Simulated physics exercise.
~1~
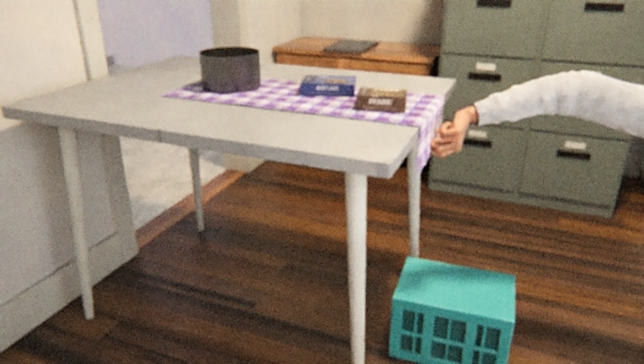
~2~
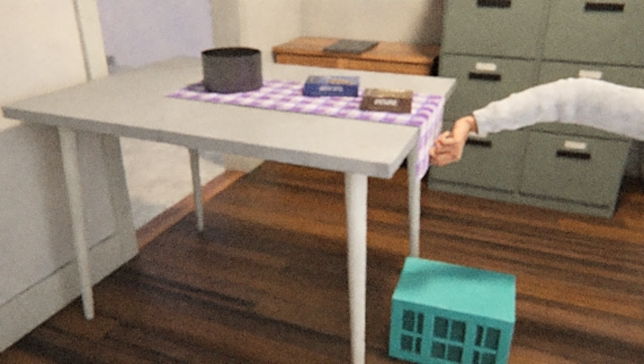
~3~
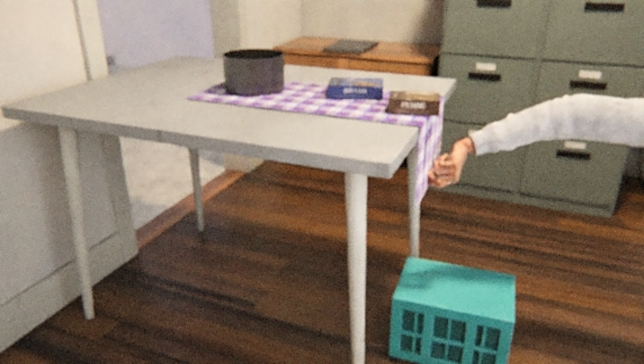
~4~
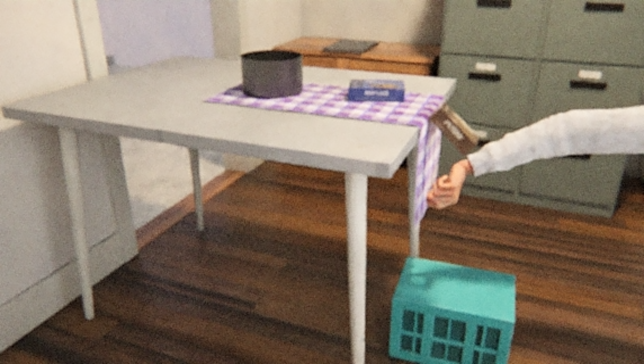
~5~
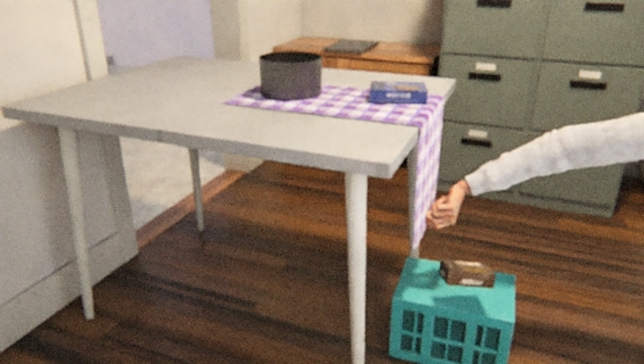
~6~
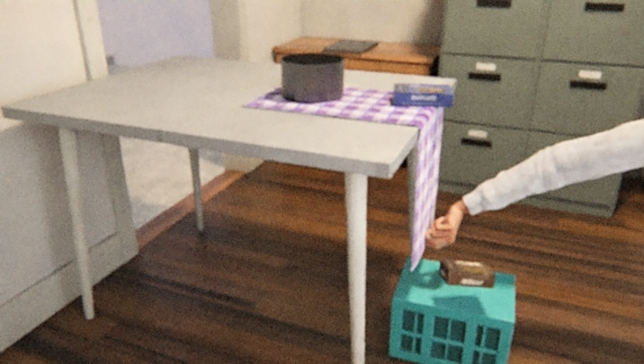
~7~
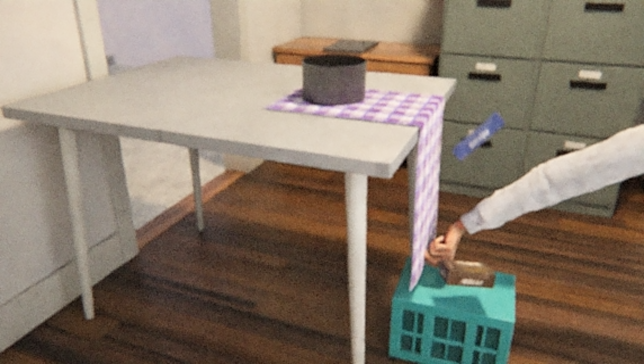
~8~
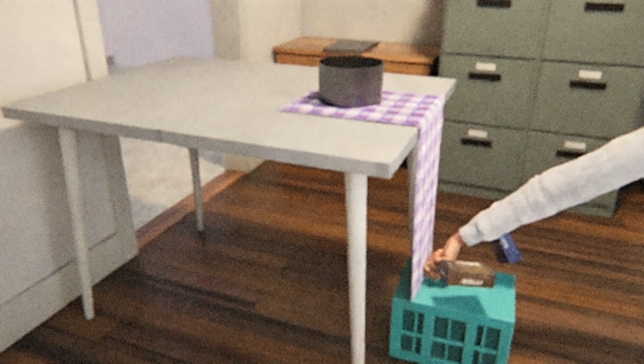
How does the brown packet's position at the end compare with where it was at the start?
At the start the brown packet lies on the runner near the right end of the desk. By the end it is down below, resting on top of the turquoise crate.
